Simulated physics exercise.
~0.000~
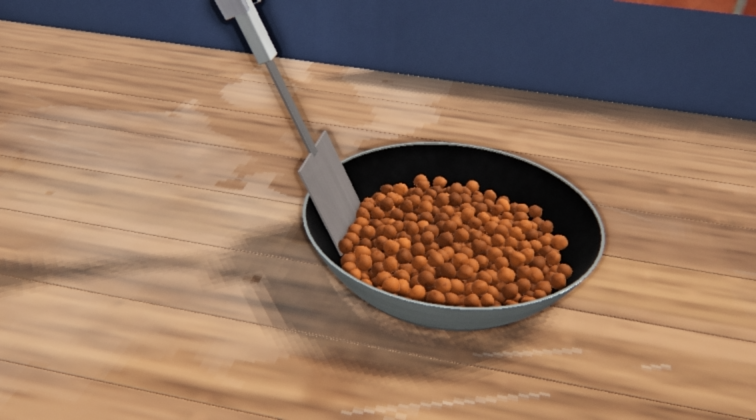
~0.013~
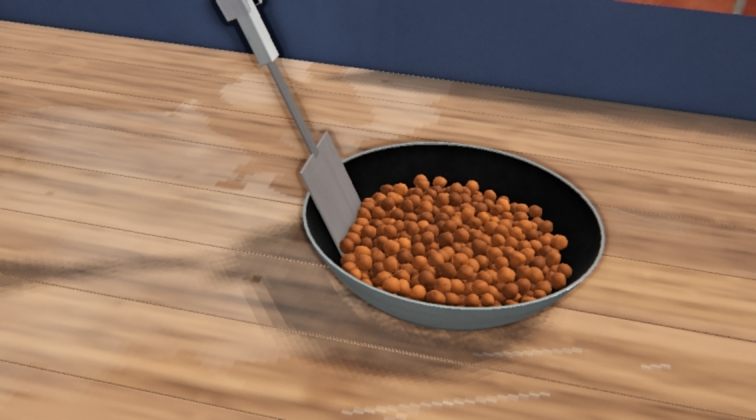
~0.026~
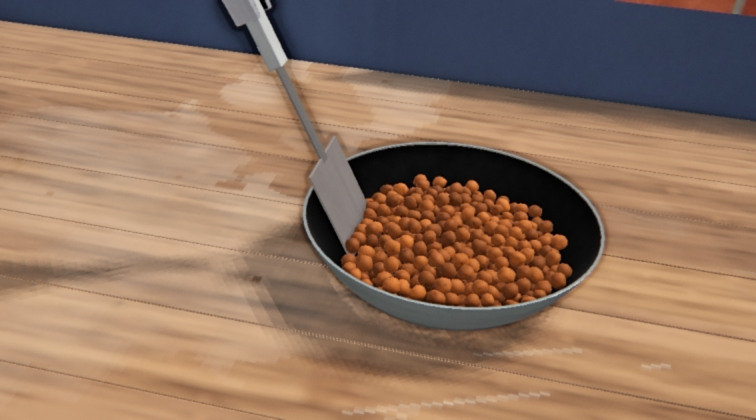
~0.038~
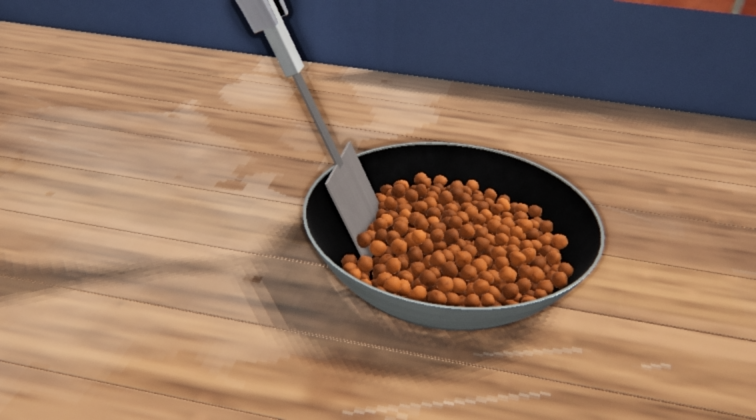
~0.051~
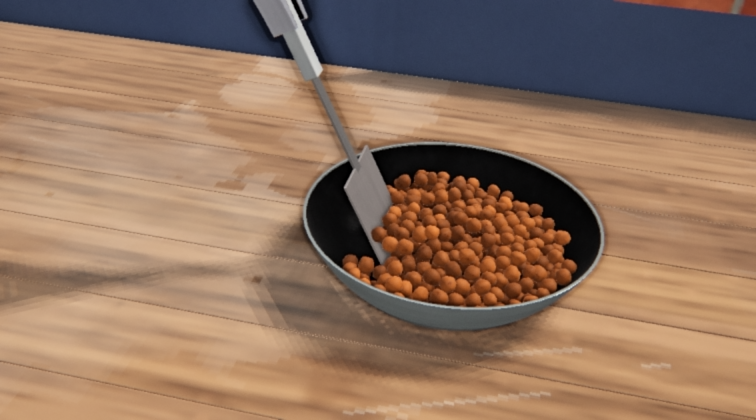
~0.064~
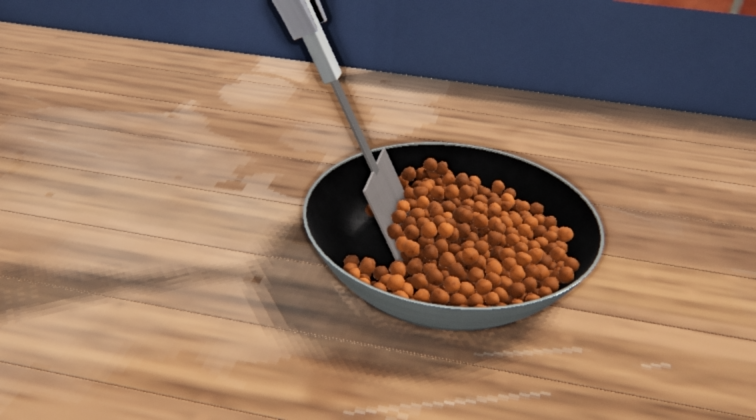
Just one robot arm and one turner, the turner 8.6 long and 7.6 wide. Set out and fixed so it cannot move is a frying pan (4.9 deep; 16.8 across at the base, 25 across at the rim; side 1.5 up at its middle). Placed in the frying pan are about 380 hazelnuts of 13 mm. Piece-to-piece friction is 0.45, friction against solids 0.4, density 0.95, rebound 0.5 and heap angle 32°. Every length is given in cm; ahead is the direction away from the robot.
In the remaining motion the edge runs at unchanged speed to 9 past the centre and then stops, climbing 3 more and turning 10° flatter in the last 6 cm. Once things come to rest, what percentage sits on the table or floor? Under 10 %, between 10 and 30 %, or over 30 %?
Over 30 %.
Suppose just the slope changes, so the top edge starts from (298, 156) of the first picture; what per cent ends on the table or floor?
About 35 per cent.
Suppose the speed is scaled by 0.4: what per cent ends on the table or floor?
Something close to 20 per cent ends up on the table or floor.
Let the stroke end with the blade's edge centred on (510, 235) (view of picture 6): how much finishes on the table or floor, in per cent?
Something near 15 in a hundred.
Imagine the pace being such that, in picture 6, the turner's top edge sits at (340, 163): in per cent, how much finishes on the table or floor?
Near 25 in a hundred.
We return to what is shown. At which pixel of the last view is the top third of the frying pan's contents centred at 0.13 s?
At about (511, 218).
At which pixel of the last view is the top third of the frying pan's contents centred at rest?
The middle lies somewhere around (496, 246).
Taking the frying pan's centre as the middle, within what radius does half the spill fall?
Roughly 44 cm from the middle.
After 0.10 s, sloping 64°, highest piece 11 above the table; 384 in the frying pan, 1 on the blade or in flight.
After 0.13 s, sloping 61°, highest piece 13 above the table; 384 in the frying pan, 1 on the blade or in flight.
After 0.34 s, sloping 54°, highest piece 22 above the table; 233 in the frying pan, 36 on the table or floor, 116 on the blade or in flight.
After 1.39 s, sloping 54°, highest piece 4 above the table; 233 in the frying pan, 152 on the table or floor.
In the end, 233 in the frying pan, 152 on the table or floor. That is 39 % on the table or floor.
